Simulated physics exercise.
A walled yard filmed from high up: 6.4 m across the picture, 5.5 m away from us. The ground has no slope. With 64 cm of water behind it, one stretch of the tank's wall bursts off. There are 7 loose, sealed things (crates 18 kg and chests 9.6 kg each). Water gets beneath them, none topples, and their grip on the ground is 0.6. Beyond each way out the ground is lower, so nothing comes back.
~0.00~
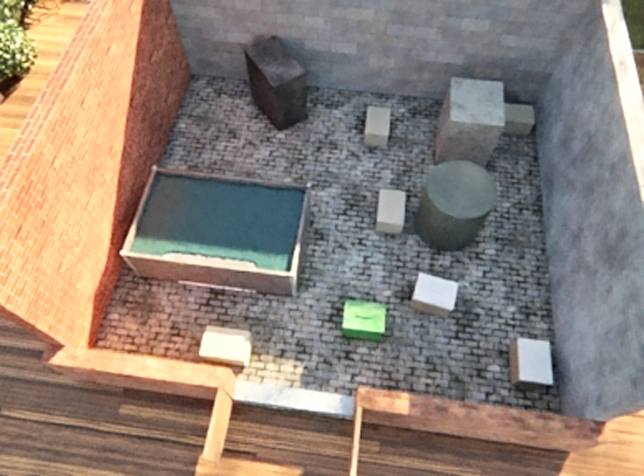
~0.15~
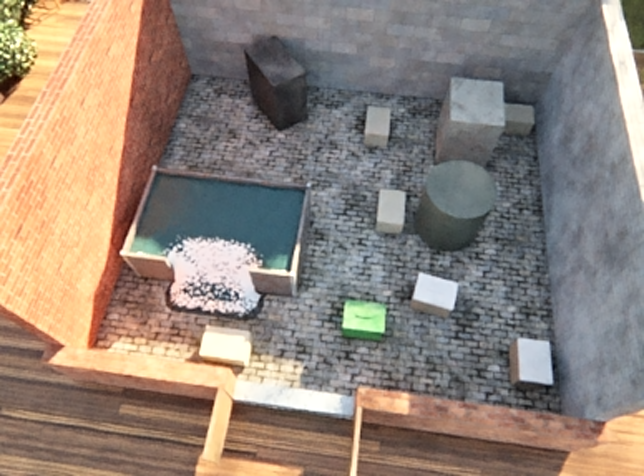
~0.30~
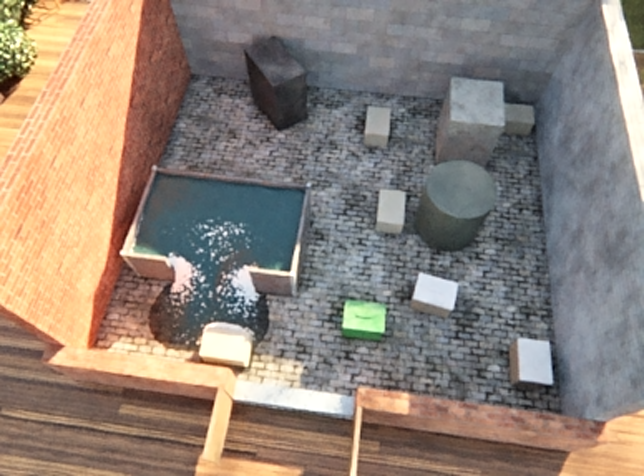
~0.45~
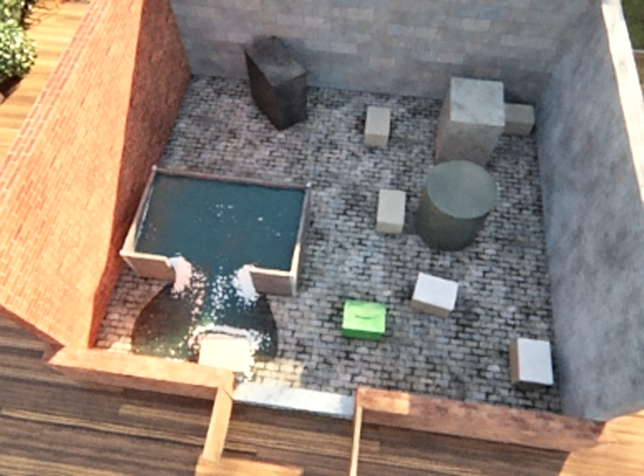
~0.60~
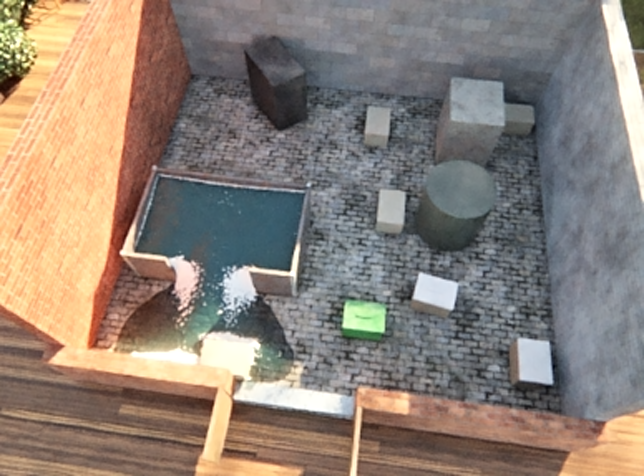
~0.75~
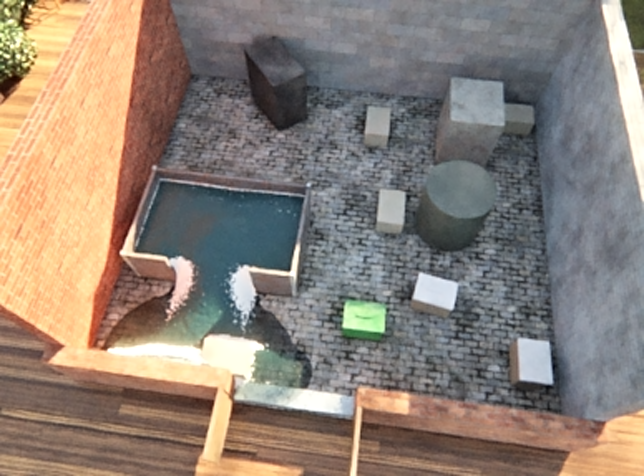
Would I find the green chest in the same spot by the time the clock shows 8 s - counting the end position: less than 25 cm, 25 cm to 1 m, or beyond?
The green chest is nudged along.
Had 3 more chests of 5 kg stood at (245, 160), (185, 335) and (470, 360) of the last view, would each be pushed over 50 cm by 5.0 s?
In that order: Under, more, more.
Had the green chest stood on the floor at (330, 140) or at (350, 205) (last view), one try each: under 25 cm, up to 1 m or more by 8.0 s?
In that order: It stays put; it holds its place.
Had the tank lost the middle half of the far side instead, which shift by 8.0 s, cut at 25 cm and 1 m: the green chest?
In that case the green chest holds its place.
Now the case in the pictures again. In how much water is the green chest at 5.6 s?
About 3 cm.
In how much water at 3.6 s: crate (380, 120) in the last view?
Roughly 0 cm.
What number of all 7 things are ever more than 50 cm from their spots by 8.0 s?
2 of them.
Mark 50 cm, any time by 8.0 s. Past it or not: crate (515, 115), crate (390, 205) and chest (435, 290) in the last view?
In that order: Short of it, under, under.
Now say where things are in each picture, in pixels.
The first frame shows the green chest at (364, 316) rests on the ground; 3.2 m2 under water; 0 of 7 have shifted.
The second frame shows the green chest at (364, 316) rests on the ground; water covers 3.9 m2; 0 of 7 have shifted.
The third frame shows the green chest at (364, 316) rests on the ground; 4.6 m2 under water; 0 of 7 have shifted.
The fourth frame shows the green chest at (364, 316) rests on the ground; 5.3 m2 under water; 1 of 7 have shifted.
The fifth frame shows the green chest at (364, 316) rests on the ground; water covers 5.8 m2; 1 of 7 have shifted.
The sixth frame shows the green chest at (364, 316), on the bottom; 6.2 m2 under water; 1 of 7 have shifted.
After 1.6 s the green chest is near (364, 316), 0.0 m from its start, aground; 0 of 7 are out; 0 afloat.
After 3.6 s the green chest is near (394, 300), 0.5 m from its start, aground; 1 of 7 are out; 1 afloat.
After 5.6 s the green chest is near (394, 300), 0.5 m from its start, aground; 1 of 7 are out; 0 afloat.
After 8.0 s the green chest is near (394, 300), 0.5 m from its start, aground; 1 of 7 are out; 1 afloat.
